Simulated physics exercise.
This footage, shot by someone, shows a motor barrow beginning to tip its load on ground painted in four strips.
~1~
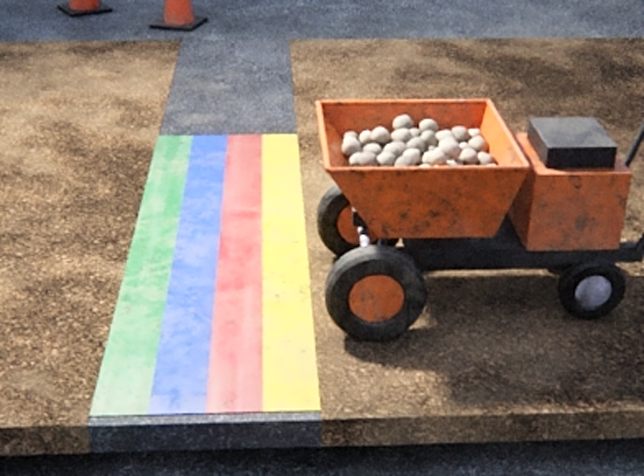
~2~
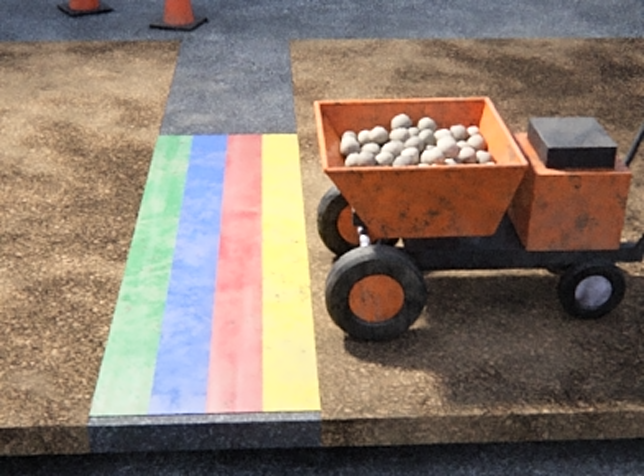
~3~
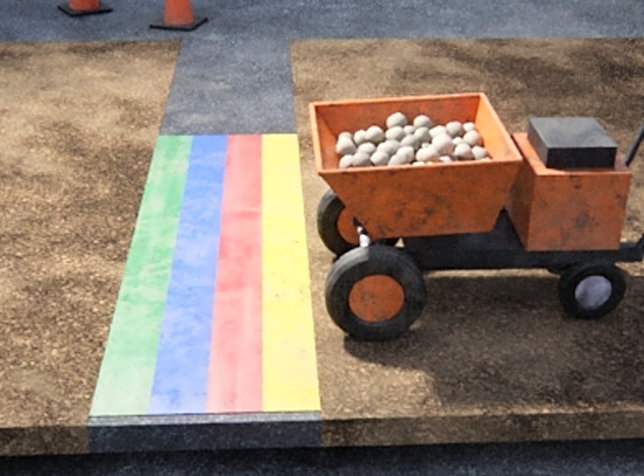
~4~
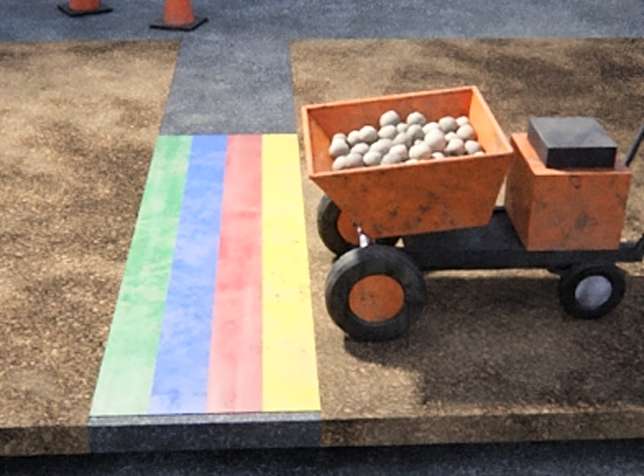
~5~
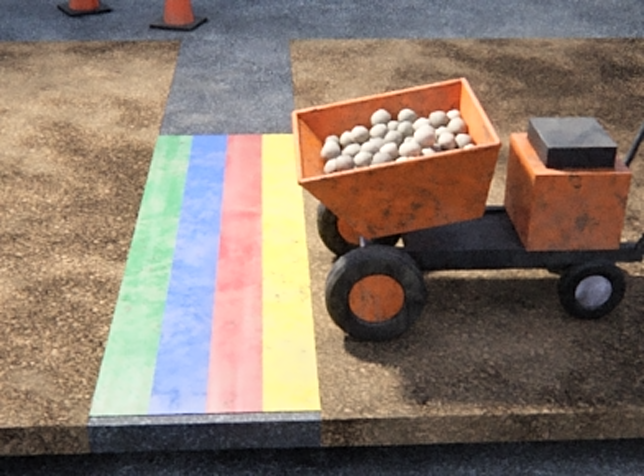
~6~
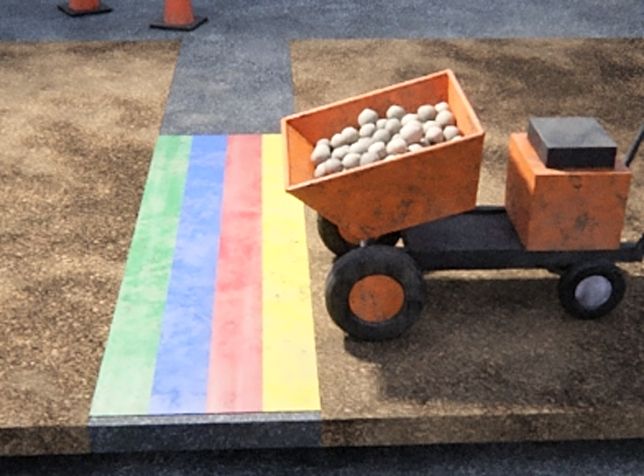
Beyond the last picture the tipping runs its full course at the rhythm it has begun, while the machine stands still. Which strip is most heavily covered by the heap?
The blue strip.
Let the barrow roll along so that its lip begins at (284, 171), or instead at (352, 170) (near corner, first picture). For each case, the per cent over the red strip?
About 0 % and 30 %.
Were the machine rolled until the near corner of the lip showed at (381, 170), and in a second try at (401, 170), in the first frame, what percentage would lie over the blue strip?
Roughly 20 per cent, and 20 per cent.
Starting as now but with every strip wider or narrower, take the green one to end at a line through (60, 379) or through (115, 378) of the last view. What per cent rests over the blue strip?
In order, 30 % and 30 %.
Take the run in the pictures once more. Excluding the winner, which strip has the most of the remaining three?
That would be the green strip.
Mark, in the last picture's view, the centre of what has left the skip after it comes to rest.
Last view, resting centre - approx. (178, 290).
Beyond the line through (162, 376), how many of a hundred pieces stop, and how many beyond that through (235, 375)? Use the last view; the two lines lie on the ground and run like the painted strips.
In turn 30 and 70 in a hundred.
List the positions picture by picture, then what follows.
In the first picture, lip of the skip (329, 171), level; top of the load (440, 156), river pebbles; yellow strip (290, 368); red strip (236, 370); blue strip (182, 371); green strip (127, 372).
In the second picture, lip of the skip (326, 171), level; top of the load (438, 155).
In the third picture, lip of the skip (321, 174), tipped barely; top of the load (434, 153).
In the fourth picture, lip of the skip (312, 177), tipped a little; top of the load (427, 149).
In the fifth picture, lip of the skip (300, 183), tipped a little; top of the load (417, 146).
In the sixth picture, lip of the skip (288, 191), tipped clearly; top of the load (415, 130); yellow strip (290, 368); red strip (236, 370); blue strip (182, 371); green strip (127, 372).
Just after the last frame, skip tipped steeply; every one in the skip.
A moment on, skip tipped right over; the larger part in the skip; just a few over the red strip; roughly a quarter over the blue strip; just a few over the green strip.
Further on, skip tipped right over; roughly a third in the skip; about a tenth over the red strip; roughly a third over the blue strip; roughly a quarter over the green strip; about a tenth off the paint.
When it is over, skip tipped right over; roughly a quarter in the skip; not one over the yellow strip; about a tenth over the red strip; roughly a third over the blue strip; roughly a quarter over the green strip; about a tenth off the paint.
